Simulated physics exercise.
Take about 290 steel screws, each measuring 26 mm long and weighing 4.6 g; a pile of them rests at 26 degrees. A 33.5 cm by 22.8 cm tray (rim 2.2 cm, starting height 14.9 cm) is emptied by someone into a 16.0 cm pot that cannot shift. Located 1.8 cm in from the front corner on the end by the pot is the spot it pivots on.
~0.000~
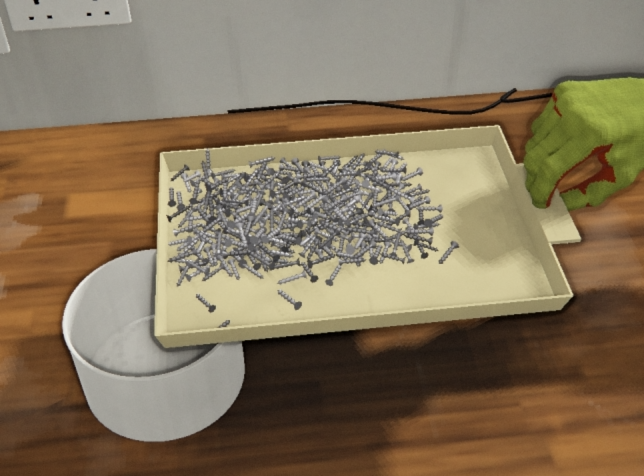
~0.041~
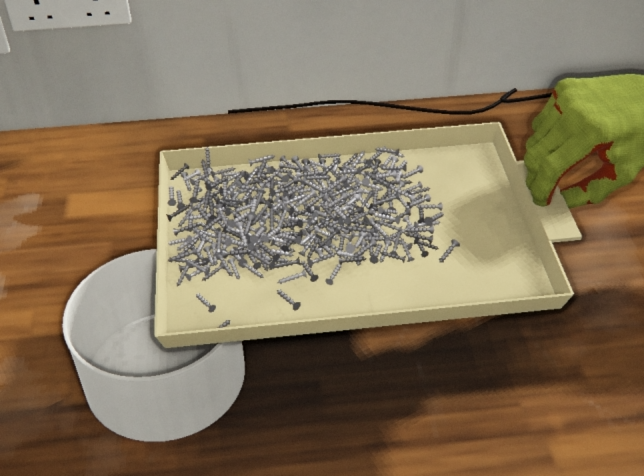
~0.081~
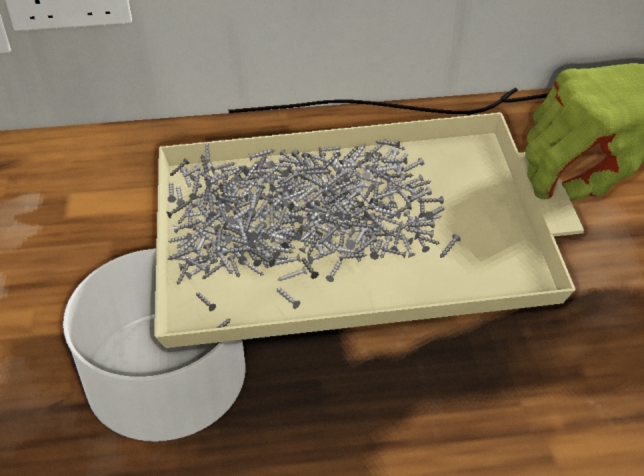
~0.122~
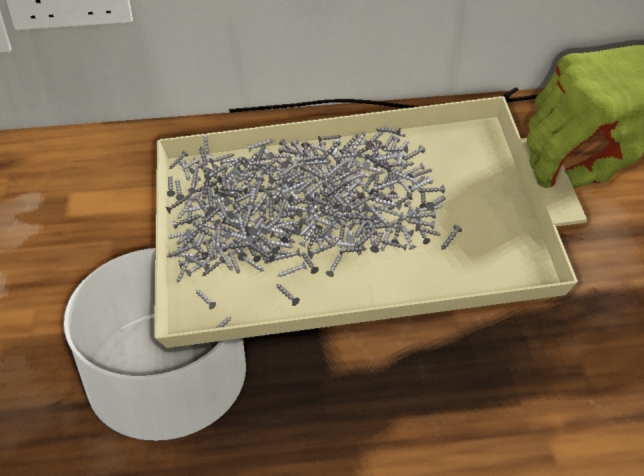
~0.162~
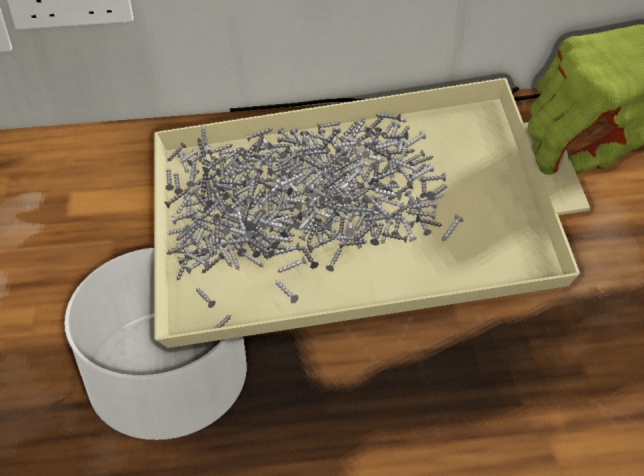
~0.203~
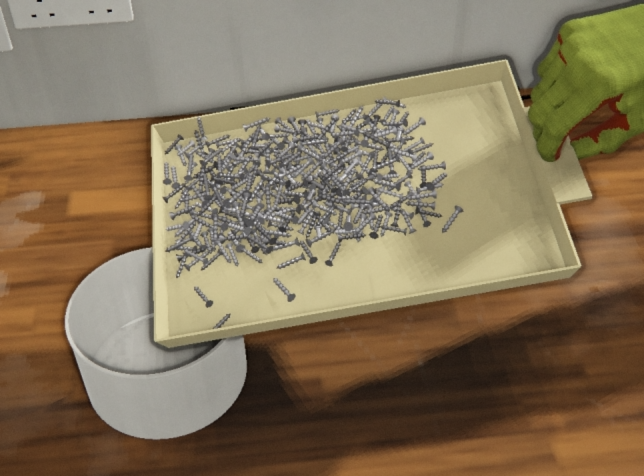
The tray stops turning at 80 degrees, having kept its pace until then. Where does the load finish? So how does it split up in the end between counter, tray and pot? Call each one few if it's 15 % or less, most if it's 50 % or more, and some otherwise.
I'd say counter most, tray few, pot few.
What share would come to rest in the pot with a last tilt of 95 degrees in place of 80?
Roughly 0 %.
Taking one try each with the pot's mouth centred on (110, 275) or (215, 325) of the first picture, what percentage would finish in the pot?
Close to 0 in a hundred, then close to 0 in a hundred.
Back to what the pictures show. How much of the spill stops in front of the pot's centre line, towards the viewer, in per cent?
100 %.
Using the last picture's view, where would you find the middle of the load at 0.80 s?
Expected load position: Near (173, 330).
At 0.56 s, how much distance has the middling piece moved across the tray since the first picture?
Displacement on the tray: Roughly 6 cm.
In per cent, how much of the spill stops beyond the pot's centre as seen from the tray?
I reckon around 60 per cent.
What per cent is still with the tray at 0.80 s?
Of the load, some 75 percent.
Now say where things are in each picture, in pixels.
In the first frame, tray tilt 0 degrees, front corners at (162, 330) and (565, 292); middle of the pieces at (305, 215); pot at (151, 309).
In the second frame, tray tilt 1 degrees, front corners at (162, 330) and (565, 290); middle of the pieces at (305, 214).
In the third frame, tray tilt 2 degrees, front corners at (162, 331) and (567, 286); middle of the pieces at (305, 209).
In the fourth frame, tray tilt 6 degrees, front corners at (162, 332) and (569, 278), lowest corner left front; middle of the pieces at (305, 201).
In the fifth frame, tray tilt 9 degrees, front corners at (162, 333) and (571, 270), lowest corner left front; middle of the pieces at (304, 193).
In the sixth frame, tray tilt 13 degrees, front corners at (161, 334) and (572, 262), lowest corner left front; middle of the pieces at (303, 185); pot at (153, 307). The tray's pace is about 90 degrees a second.
After 0.56 s, tilt 45 degrees; the tray holds 100 %, the pot 0 %.
After 0.80 s, tilt 67 degrees; the tray holds 75 %, the pot 0 %.
After 1.15 s, tilt 80 degrees; the tray holds 5 %, the pot 0 %.
By 2.0 s all is still; counter 95 %, tray 5 %, pot 0 %.
